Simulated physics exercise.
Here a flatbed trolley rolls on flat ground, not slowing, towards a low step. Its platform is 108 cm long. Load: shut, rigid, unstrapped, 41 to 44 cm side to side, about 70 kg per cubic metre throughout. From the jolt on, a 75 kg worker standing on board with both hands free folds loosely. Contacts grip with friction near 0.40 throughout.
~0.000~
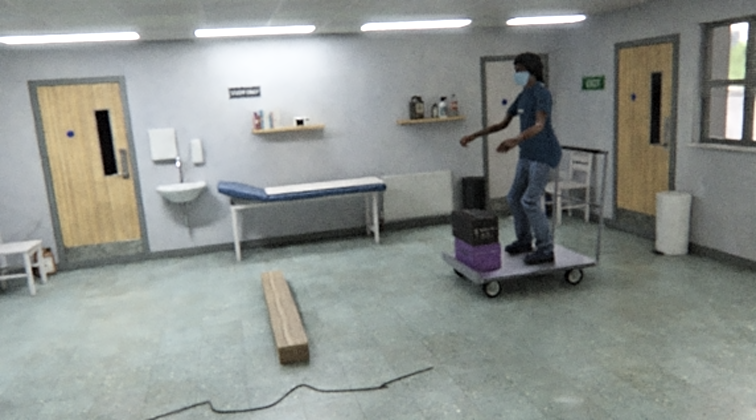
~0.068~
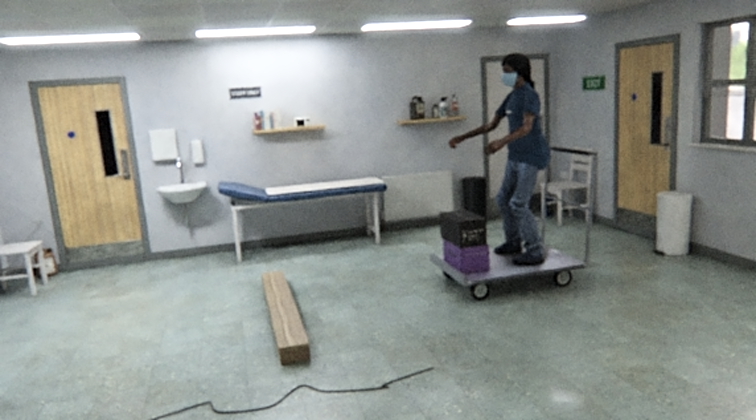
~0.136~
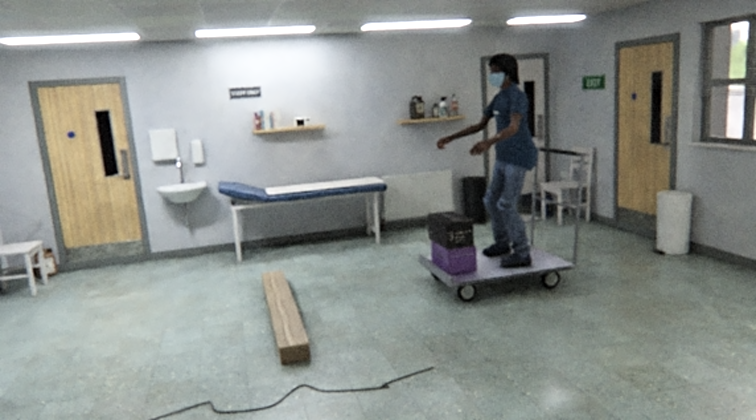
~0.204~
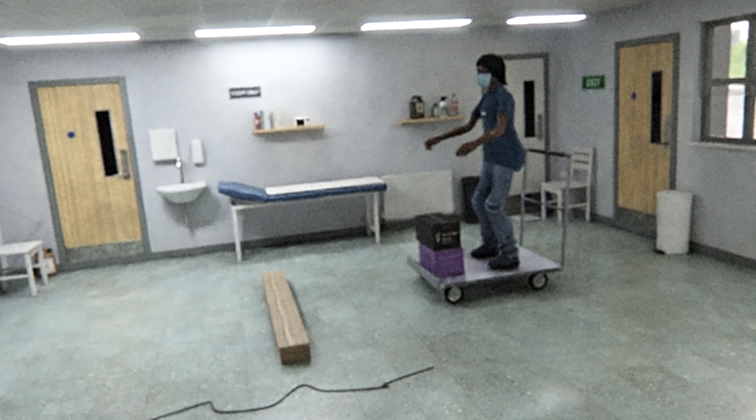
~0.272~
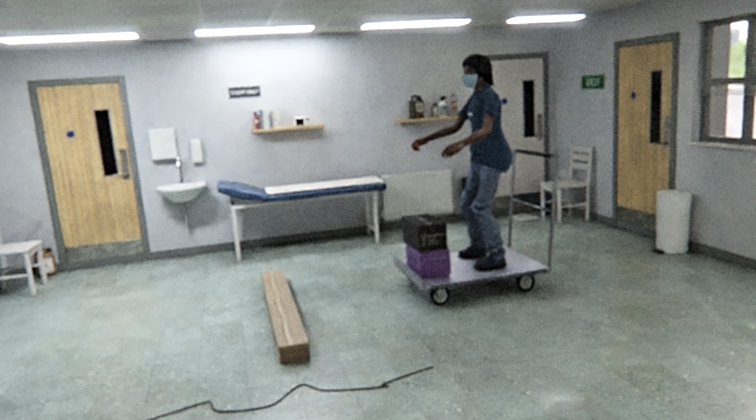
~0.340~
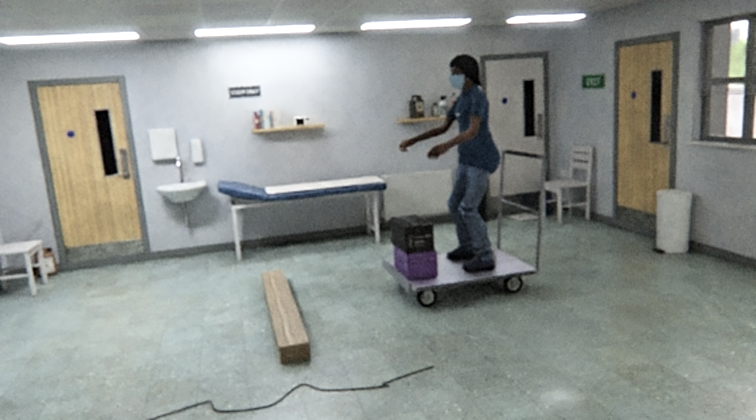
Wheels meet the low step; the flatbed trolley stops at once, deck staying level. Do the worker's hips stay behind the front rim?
No, they are carried over the rim.
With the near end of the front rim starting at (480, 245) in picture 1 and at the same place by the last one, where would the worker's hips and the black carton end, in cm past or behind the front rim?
Hips: 80 cm past; black: 150 cm past.
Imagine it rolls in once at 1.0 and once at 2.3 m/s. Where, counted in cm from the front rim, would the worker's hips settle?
Roughly 70 cm behind the front rim on the first try and 70 cm past it on the second.
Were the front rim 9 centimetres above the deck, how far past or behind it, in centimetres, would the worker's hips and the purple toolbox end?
So the hips go 110 cm beyond the rim, while the purple one stops 20 cm short of it.
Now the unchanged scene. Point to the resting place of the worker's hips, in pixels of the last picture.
Around (202, 330).
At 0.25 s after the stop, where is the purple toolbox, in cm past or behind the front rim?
Roughly 15 cm short of the front rim.
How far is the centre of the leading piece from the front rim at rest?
Its centre sits about 110 cm past the front rim.
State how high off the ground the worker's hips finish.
Roughly 20 cm.
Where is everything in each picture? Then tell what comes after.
The first picture shows hips (539, 152), black carton (475, 226), rim corner (478, 279); 0 cm covered, 153 to go.
The second picture shows hips (527, 153), black carton (463, 228), rim corner (466, 282); 12 cm covered, 141 to go.
The third picture shows hips (515, 154), black carton (450, 229), rim corner (452, 283); 23 cm covered, 130 to go.
The fourth picture shows hips (503, 155), black carton (437, 231), rim corner (439, 285); 35 cm covered, 118 to go.
The fifth picture shows hips (490, 155), black carton (424, 232), rim corner (424, 287); 46 cm covered, 107 to go.
The sixth picture shows hips (478, 156), black carton (411, 234), rim corner (411, 289); 58 cm covered, 95 to go. Speed about 1.7 m/s.
The wheels strike at 0.90 s.
After 1.15 s the worker's hips are 39 cm behind the rim, near (321, 205) in the last picture's view.
After 1.45 s the worker's hips are 36 cm behind the rim, near (318, 213) in the last picture's view.
After 1.90 s the worker's hips are 2 cm behind the rim, near (275, 208) in the last picture's view.
Final state at 4.0 s, past the rim, black carton and the worker's hips; behind it, purple toolbox.
